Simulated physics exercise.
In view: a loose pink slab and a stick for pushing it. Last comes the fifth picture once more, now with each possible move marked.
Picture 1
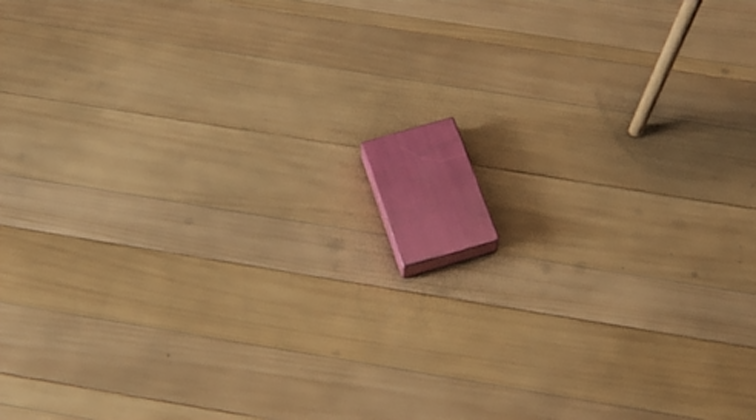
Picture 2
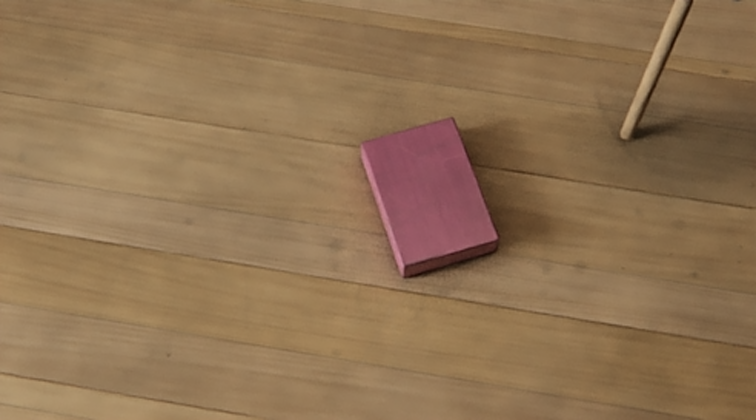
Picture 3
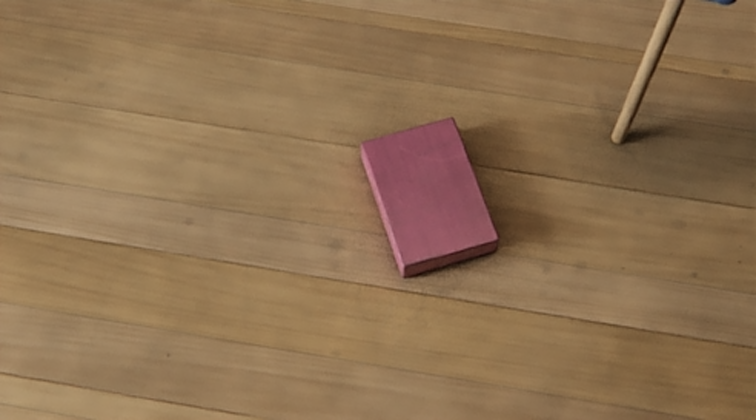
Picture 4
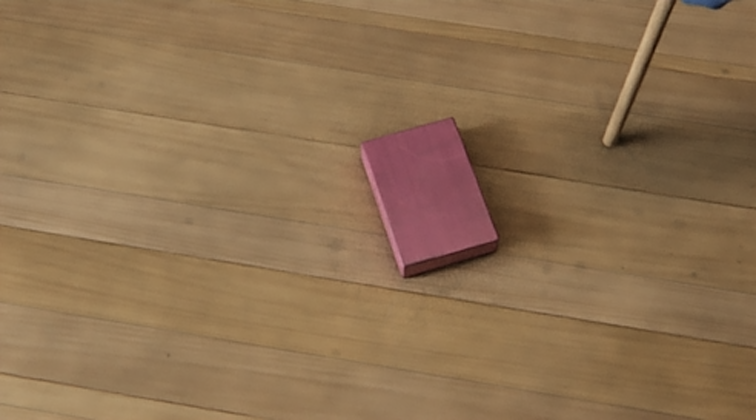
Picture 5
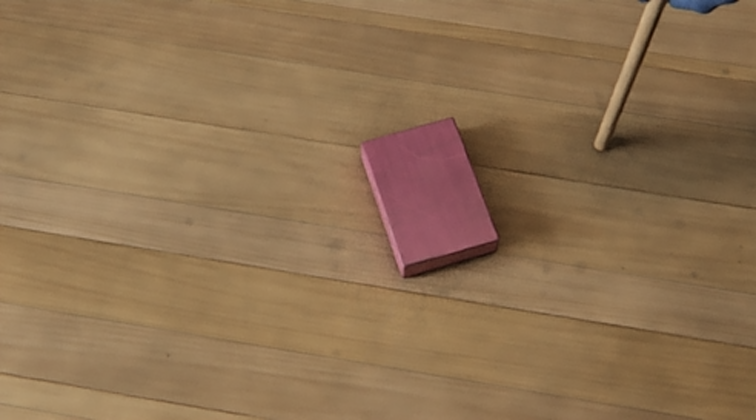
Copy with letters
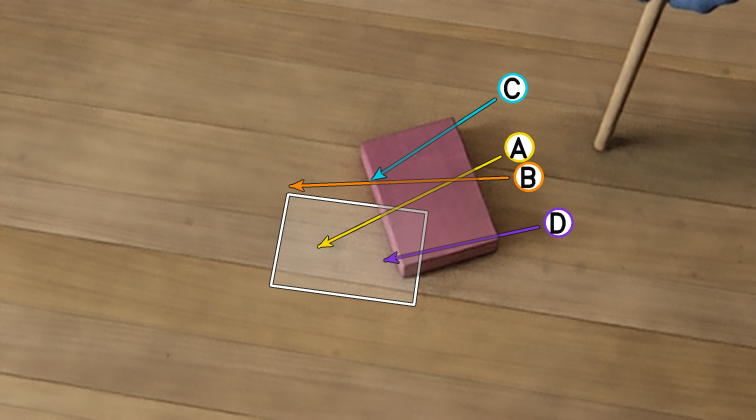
A pink slab lay still on a wooden floor while a thin stick at the upper right moved slowly left and slightly down toward it, with a bit of blue coming into view behind.
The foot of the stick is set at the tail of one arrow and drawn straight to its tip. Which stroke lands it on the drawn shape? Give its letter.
Arrow B does it.
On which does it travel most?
Stroke A.
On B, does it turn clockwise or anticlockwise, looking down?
Anticlockwise.
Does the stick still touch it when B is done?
Yes.
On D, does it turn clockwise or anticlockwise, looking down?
On that stroke, clockwise.
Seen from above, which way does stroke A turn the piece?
It turns anticlockwise.
On the marked copy, A from (501, 157) to (319, 247); B from (508, 178) to (291, 186); C from (495, 99) to (372, 180); D from (538, 227) to (385, 260).
With B. Early on, foot of the stick (430, 181), piece (390, 205).
Further on, foot of the stick (352, 185), piece (353, 227).
At the end, foot of the stick (291, 187), piece (347, 235); it fills the outline.
As for the rest, A leaves the piece out of the outline, at (316, 292); C leaves the piece out of the outline, at (396, 231); D leaves the piece out of the outline, at (368, 185).
